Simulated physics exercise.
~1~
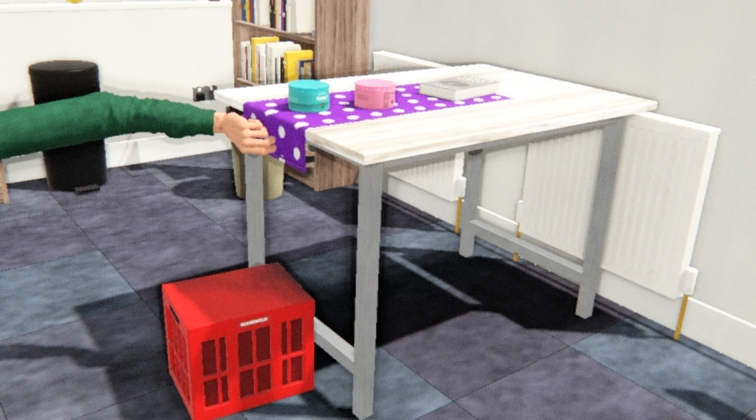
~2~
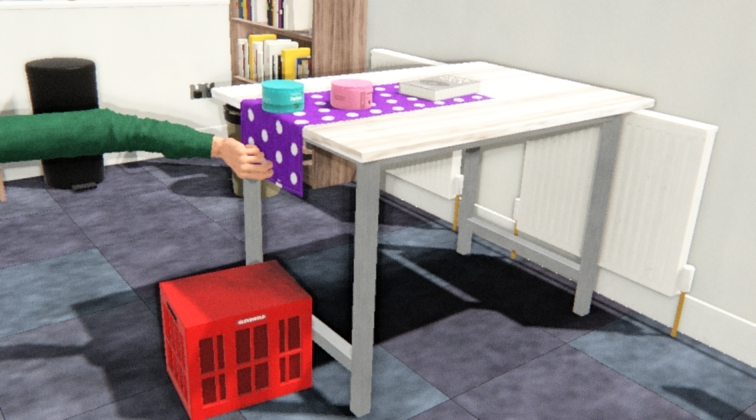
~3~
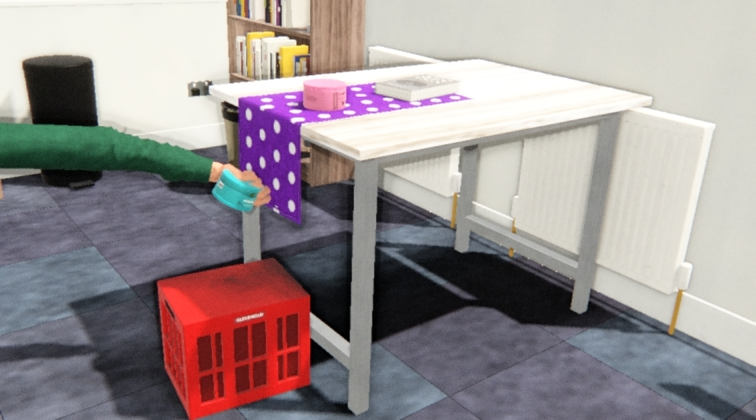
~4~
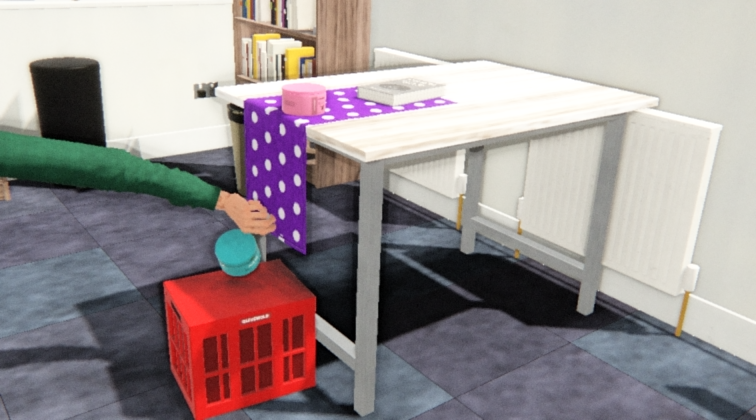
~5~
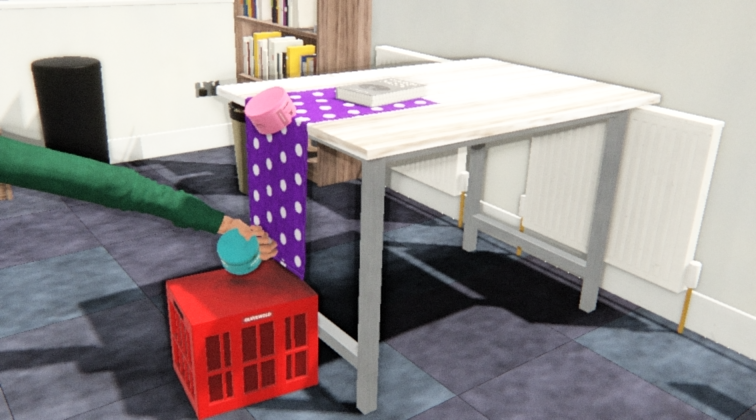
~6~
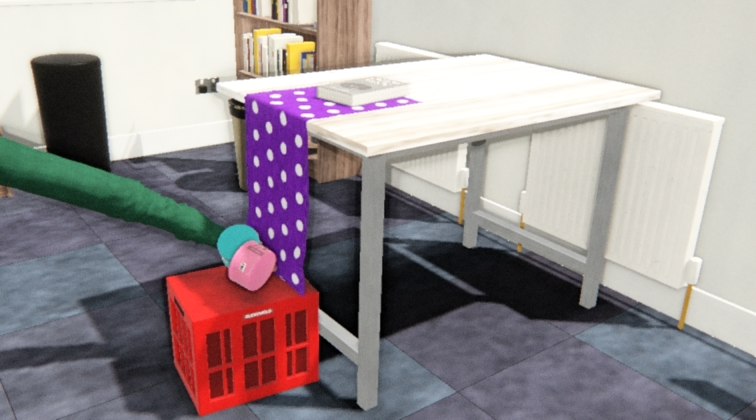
To begin with, a turquoise tub, a pink tub and a grey book sit on a purple polka-dot cloth laid over a desk, while a green-sleeved arm holds the hem above a red crate. The hand draws the cloth down over the end, carrying all three items left. The turquoise tub tips off the edge first and drops toward the crate beside the hand. As the hem keeps descending, the pink tub slides to the edge, tilts and falls too. Finally, the hem reaches the crate, both tubs are down by the hand, and the book remains on the desk.
